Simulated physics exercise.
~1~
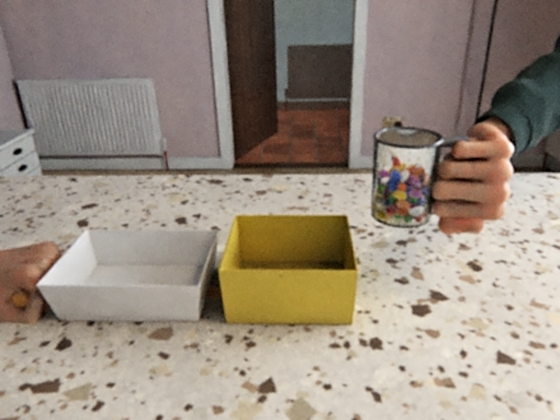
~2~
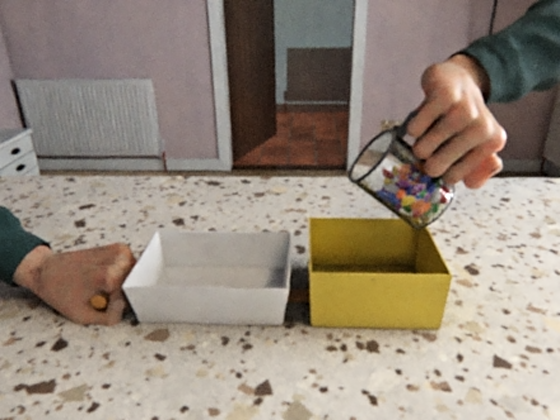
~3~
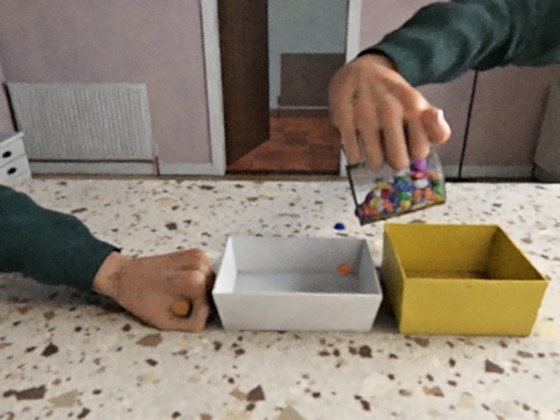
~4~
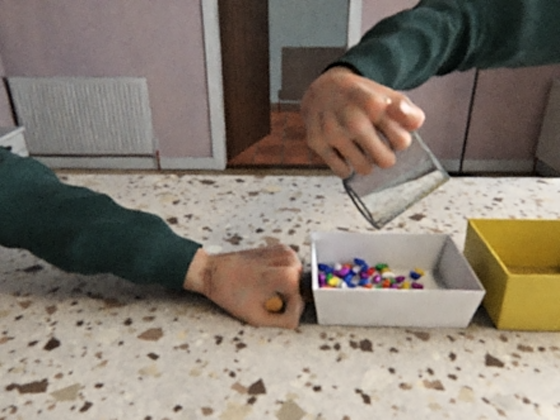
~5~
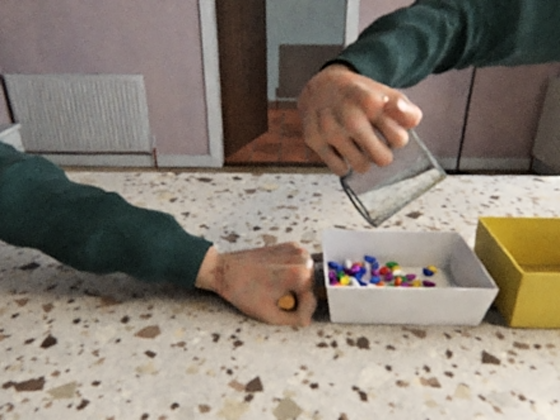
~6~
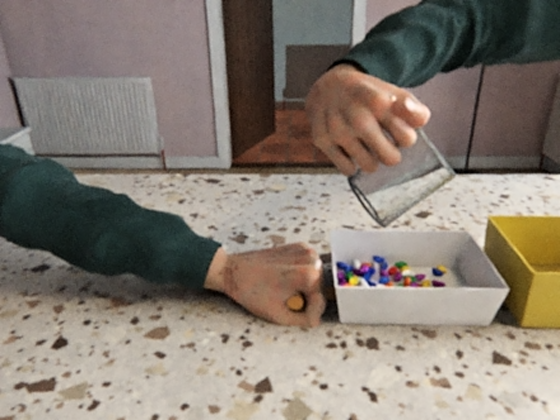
Colourful jelly beans pouring from a tilting cup into a white tin as a hand pushes it and a yellow tin right.
